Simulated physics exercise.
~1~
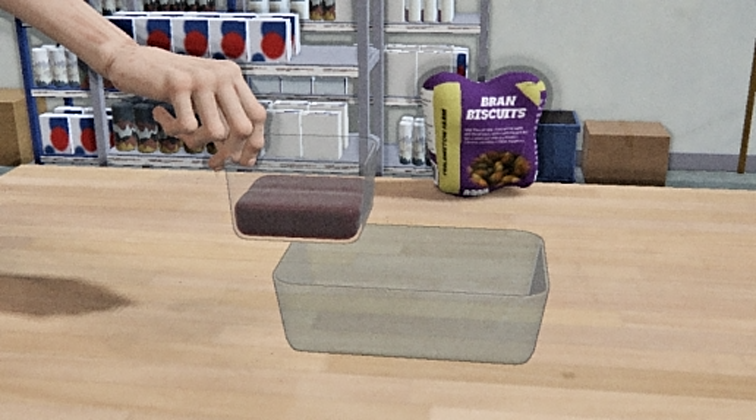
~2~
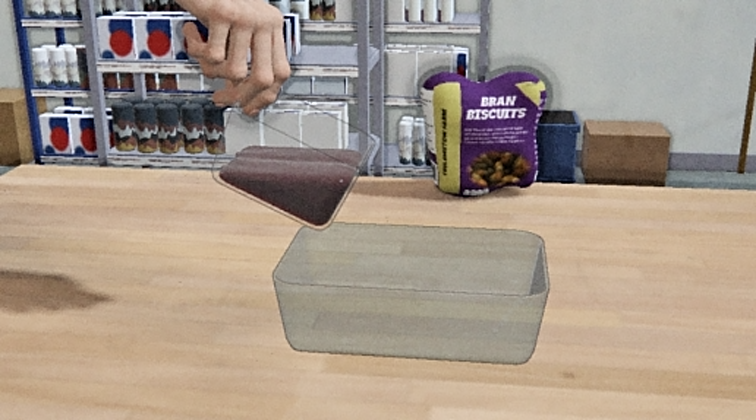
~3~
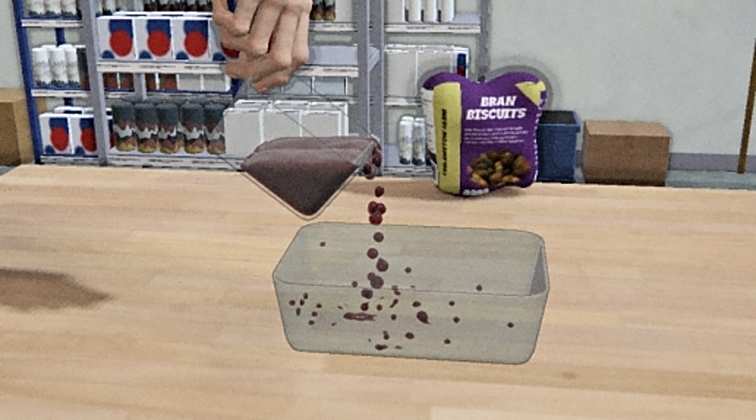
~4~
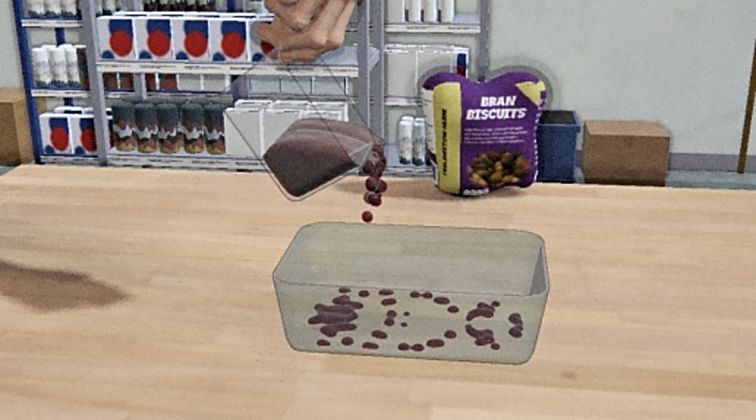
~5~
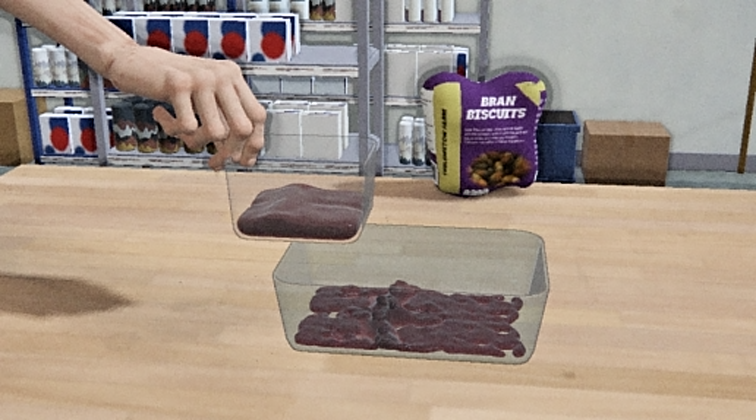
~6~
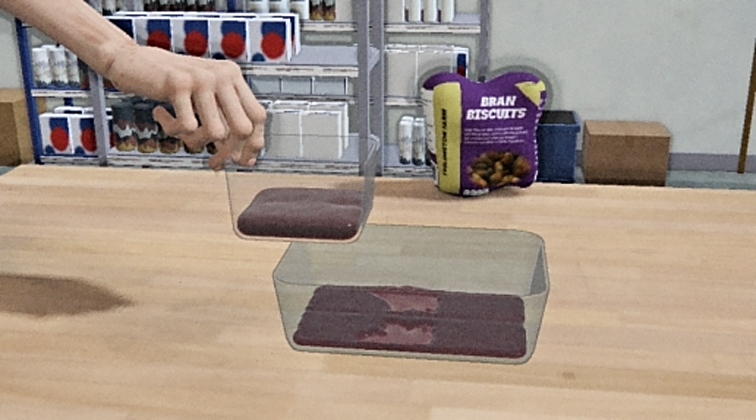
A hand tipped a clear container of dark red wine over an empty see-through dish on a wooden table, spilling droplets into it, then set the container level again, leaving wine across the dish's bottom and some still in the container.
